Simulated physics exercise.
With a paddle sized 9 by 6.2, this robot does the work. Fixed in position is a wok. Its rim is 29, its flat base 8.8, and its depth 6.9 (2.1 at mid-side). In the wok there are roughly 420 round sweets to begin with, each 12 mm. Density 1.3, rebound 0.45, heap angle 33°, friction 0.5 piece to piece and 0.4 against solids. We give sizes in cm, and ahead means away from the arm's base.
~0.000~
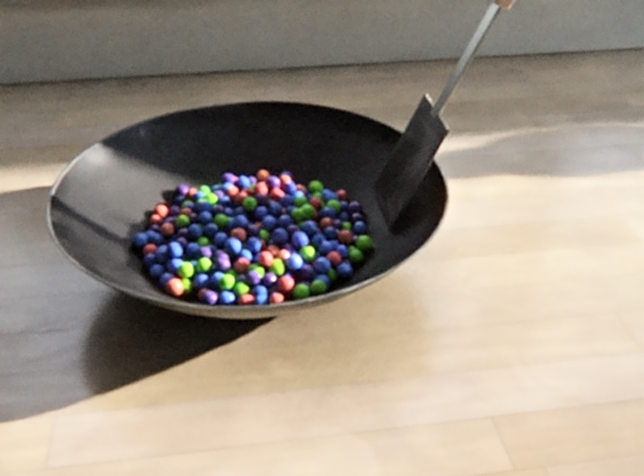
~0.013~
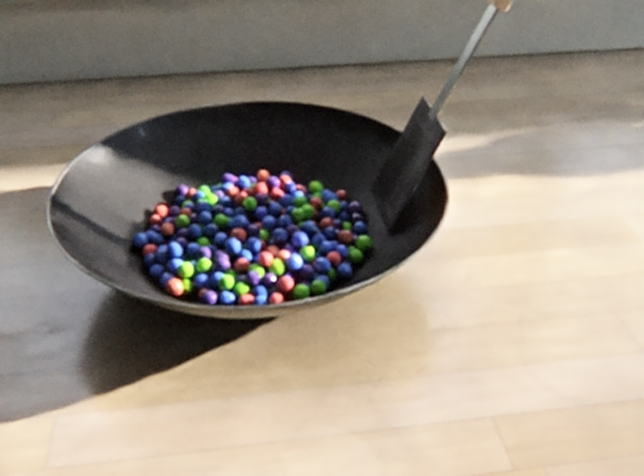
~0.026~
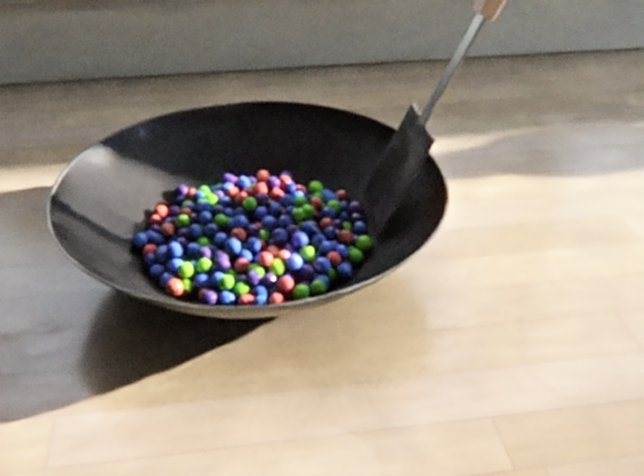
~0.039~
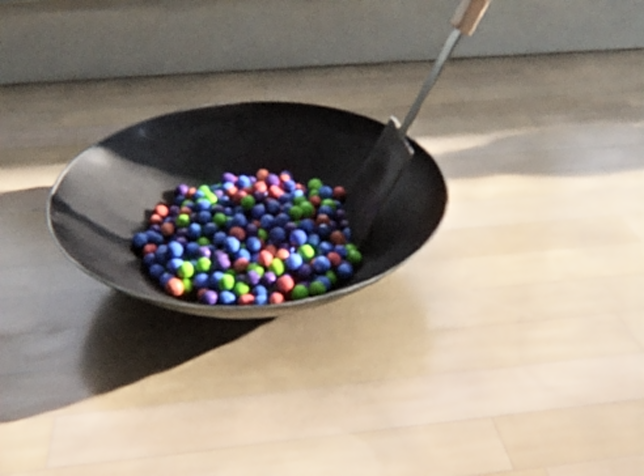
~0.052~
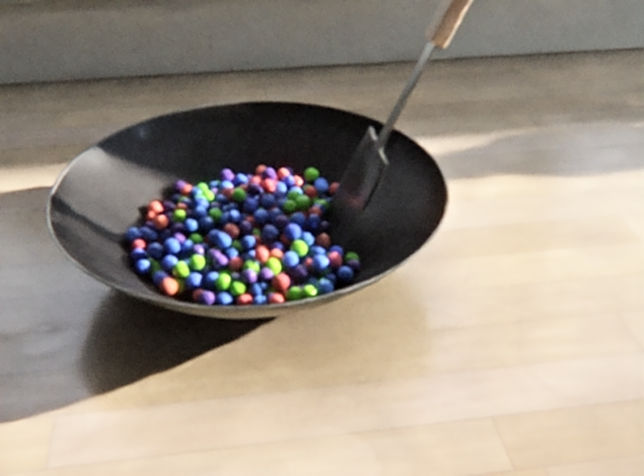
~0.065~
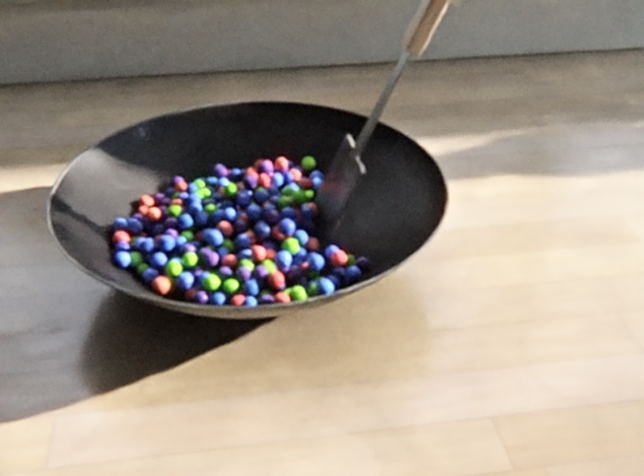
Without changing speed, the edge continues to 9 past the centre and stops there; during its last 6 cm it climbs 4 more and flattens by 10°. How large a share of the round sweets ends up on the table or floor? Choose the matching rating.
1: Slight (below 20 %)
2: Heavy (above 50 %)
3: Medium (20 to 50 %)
3.
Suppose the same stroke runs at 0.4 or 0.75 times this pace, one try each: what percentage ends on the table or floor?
Close to 5 and 30 percent respectively.
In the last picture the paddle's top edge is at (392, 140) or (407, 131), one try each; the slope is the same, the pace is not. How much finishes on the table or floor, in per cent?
That comes to about 15 and about 5 percent, in that order.
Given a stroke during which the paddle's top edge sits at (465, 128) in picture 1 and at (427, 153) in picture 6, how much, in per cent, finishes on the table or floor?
It works out to about 15 %, more or less.
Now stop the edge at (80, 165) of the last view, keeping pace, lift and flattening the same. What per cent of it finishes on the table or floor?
Roughly 40 per cent.
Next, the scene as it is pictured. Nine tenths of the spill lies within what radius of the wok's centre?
Distance: Approx. 85 cm.
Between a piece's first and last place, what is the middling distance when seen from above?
It comes to some 6 cm.
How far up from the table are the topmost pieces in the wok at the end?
6.0 cm.
By 0.10 s, sloping 65°, highest piece 9 above the table; 415 in the wok, 2 on the blade or in flight.
By 0.13 s, sloping 63°, highest piece 11 above the table; 415 in the wok, 2 on the blade or in flight.
By 0.34 s, sloping 55°, highest piece 23 above the table; 278 in the wok, 37 on the table or floor, 102 on the blade or in flight.
By 1.39 s, sloping 55°, highest piece 6 above the table; 278 in the wok, 139 on the table or floor.
Final count, 278 in the wok, 139 on the table or floor. That is 33 % on the table or floor.
